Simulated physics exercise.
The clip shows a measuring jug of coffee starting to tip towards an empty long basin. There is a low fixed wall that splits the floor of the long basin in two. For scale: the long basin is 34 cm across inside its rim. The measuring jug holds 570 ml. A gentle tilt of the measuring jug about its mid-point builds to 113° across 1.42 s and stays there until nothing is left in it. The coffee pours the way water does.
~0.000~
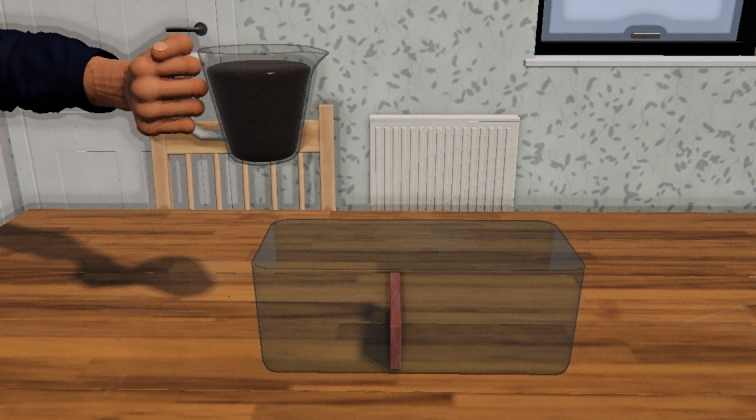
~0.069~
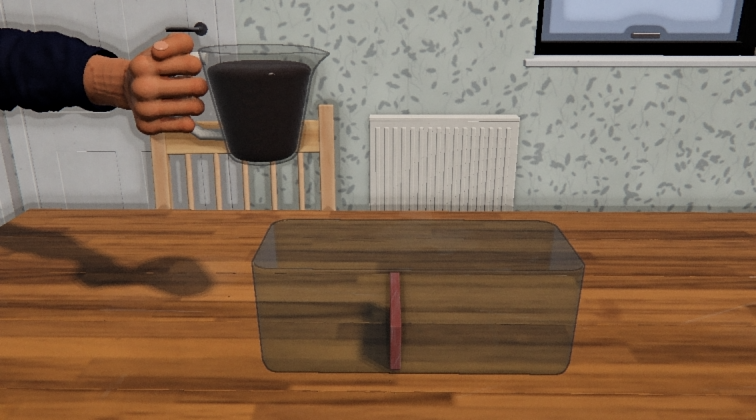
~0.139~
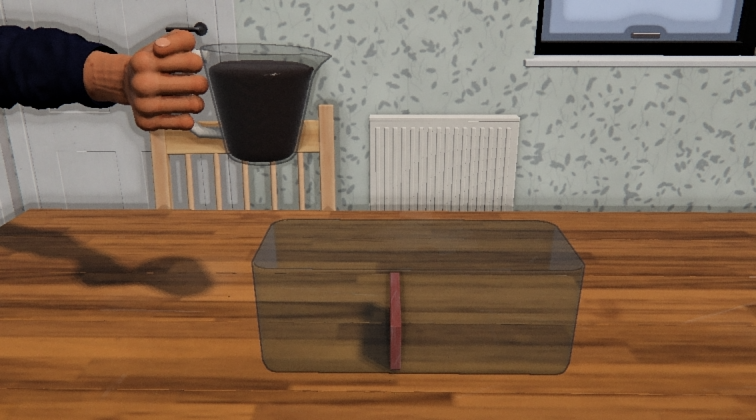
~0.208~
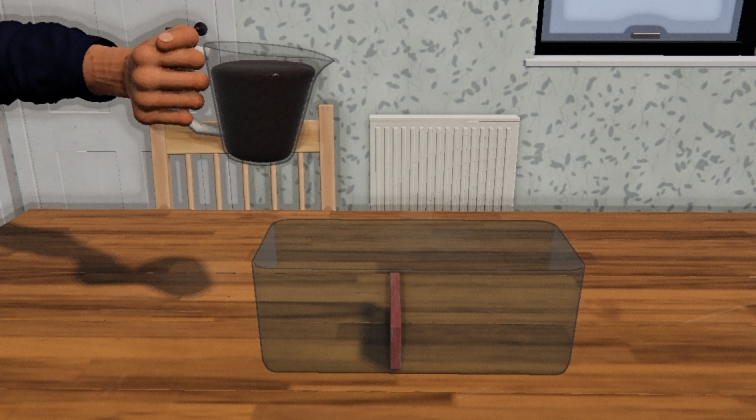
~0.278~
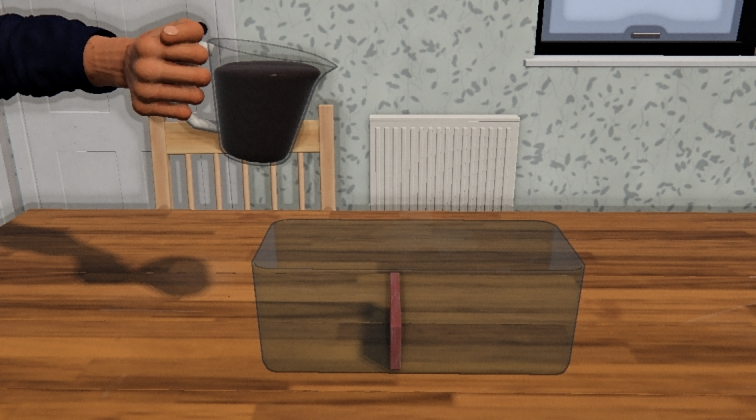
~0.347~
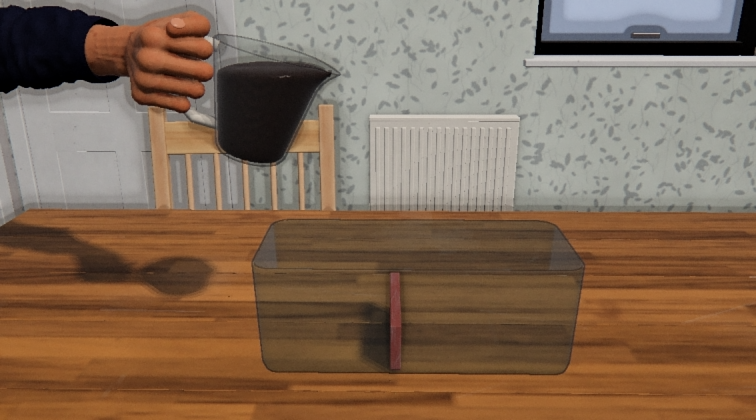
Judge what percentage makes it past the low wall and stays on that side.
Some 51 per cent makes it over and stays.
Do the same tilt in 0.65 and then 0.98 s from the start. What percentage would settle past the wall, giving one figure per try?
I'd expect close to 30 per cent and then close to 40 per cent.
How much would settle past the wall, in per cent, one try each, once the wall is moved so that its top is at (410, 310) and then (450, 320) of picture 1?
Some 35 in a hundred, then some 15 in a hundred.
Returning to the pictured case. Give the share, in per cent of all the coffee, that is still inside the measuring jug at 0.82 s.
Fraction remaining: Approx. 62 per cent.
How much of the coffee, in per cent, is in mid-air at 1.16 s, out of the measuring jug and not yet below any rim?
Estimate: About 10 in a hundred.
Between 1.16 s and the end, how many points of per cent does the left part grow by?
That amounts to roughly 16 per cent of the whole.
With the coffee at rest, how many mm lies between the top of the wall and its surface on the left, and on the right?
Near 40 mm for the left and near 44 mm for the right.
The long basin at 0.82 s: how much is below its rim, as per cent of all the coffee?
Close to 16 in a hundred.
By 0.82 s the tilt is 70° and 61 per cent is still to pour, 2 is left of the wall and 15 right of it.
By 1.16 s the tilt is 104° and 7 per cent is still to pour, 33 is left of the wall and 51 right of it.
By 1.53 s the tilt is 113° and 0 per cent is still to pour, 48 is left of the wall and 51 right of it.
By 1.92 s the tilt is 113° and 0 per cent is still to pour, 48 is left of the wall and 51 right of it.
At rest 48 per cent lies left of the wall, 51 right of it and 1 outside.
